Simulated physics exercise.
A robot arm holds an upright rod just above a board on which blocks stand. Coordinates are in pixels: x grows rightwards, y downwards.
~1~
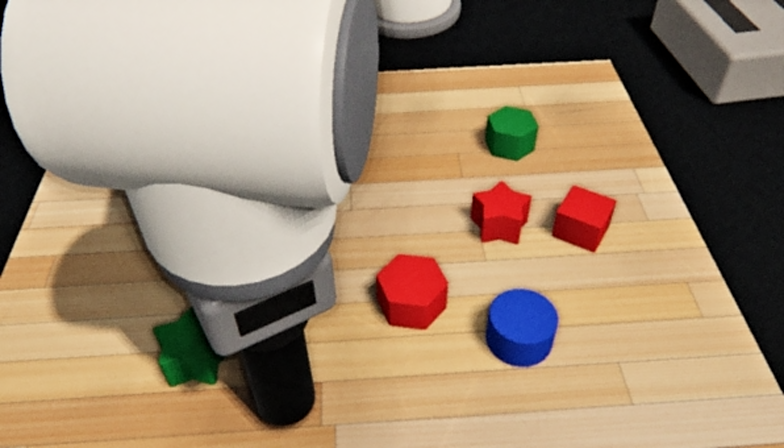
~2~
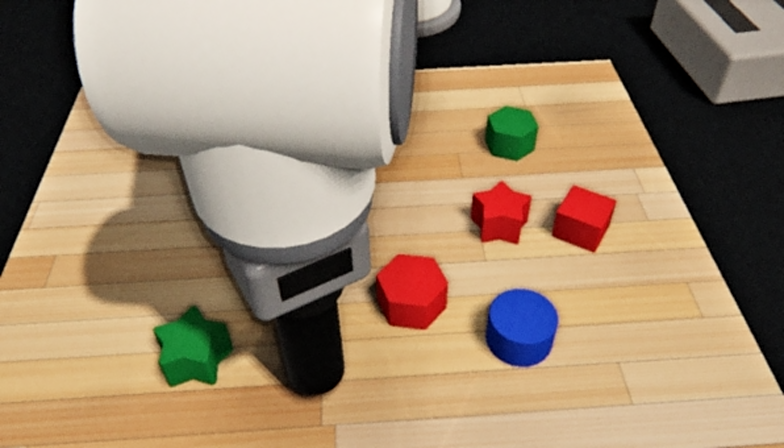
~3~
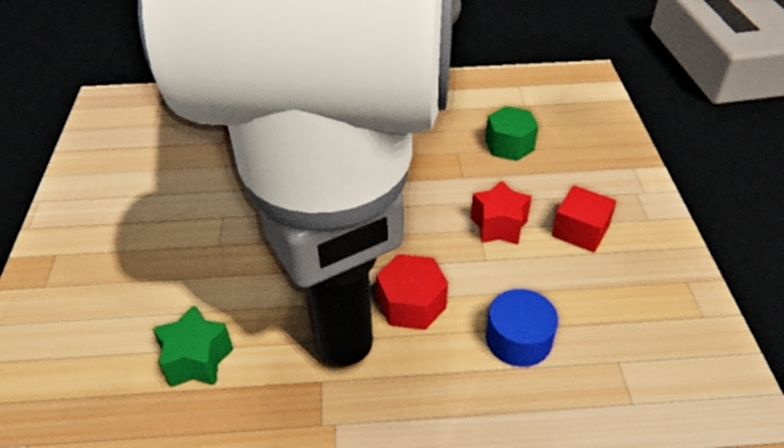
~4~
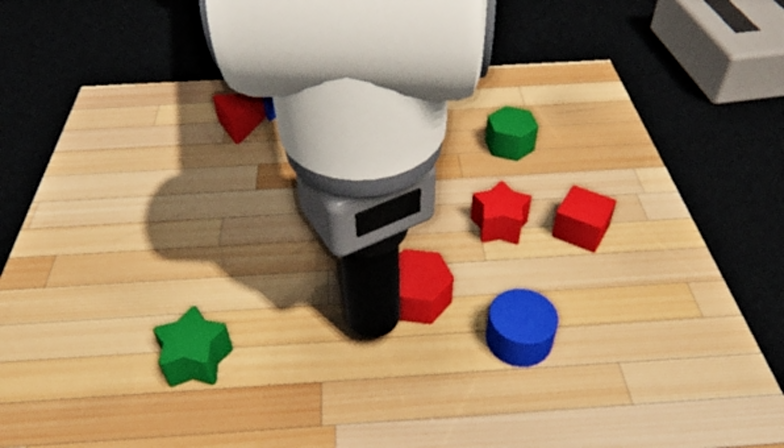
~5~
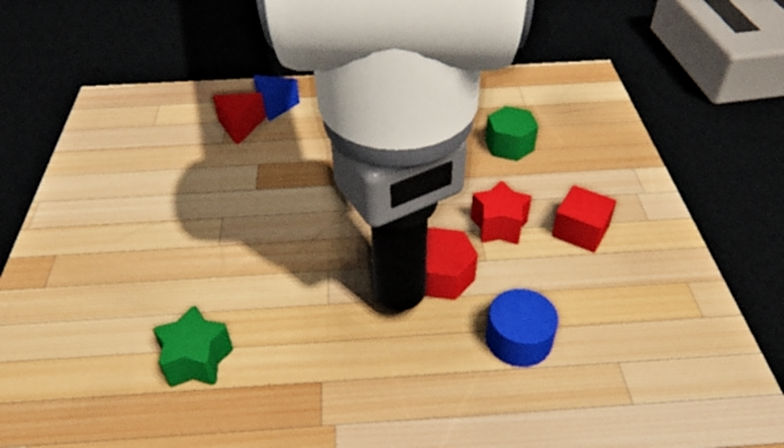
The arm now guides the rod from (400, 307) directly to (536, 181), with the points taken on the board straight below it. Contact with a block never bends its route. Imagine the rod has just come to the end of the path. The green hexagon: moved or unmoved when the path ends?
Stays where it is.
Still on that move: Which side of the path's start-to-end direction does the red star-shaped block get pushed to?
Facing the way the path runs, start to end, you'll find the red star-shaped block has shifted right.
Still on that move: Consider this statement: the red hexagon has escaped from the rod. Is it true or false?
This is false.
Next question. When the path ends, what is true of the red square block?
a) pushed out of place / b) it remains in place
Option b.
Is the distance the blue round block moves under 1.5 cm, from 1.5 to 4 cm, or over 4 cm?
Displacement: Within 1.5 cm.
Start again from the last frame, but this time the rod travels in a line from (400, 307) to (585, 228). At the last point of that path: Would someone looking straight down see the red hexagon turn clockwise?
No
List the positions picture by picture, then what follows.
The first picture shows lower end of the rod (287, 401), tops of blocks, red hexagon (412, 278), red star-shaped block (503, 200), green hexagon (513, 120), blue round block (524, 314), red square block (587, 205).
The second picture shows rod (317, 372), blocks as before.
The third picture shows rod (346, 345), blocks as before.
The fourth picture shows rod (374, 318), red hexagon (418, 273).
The fifth picture shows rod (400, 293), red hexagon (443, 250), red star-shaped block (503, 200), green hexagon (513, 120), blue round block (524, 314), red square block (587, 205).
On the path given first. One third of the way, rod (453, 244); red hexagon (493, 205); red star-shaped block (532, 183), turned 20° anticlockwise.
Two thirds of the way, rod (498, 203); red hexagon (537, 169); red star-shaped block (577, 152).
At the end, rod (539, 166); red hexagon (581, 139), turned 25° clockwise; red star-shaped block (626, 131); green hexagon not moved; blue round block not moved; red square block not moved.
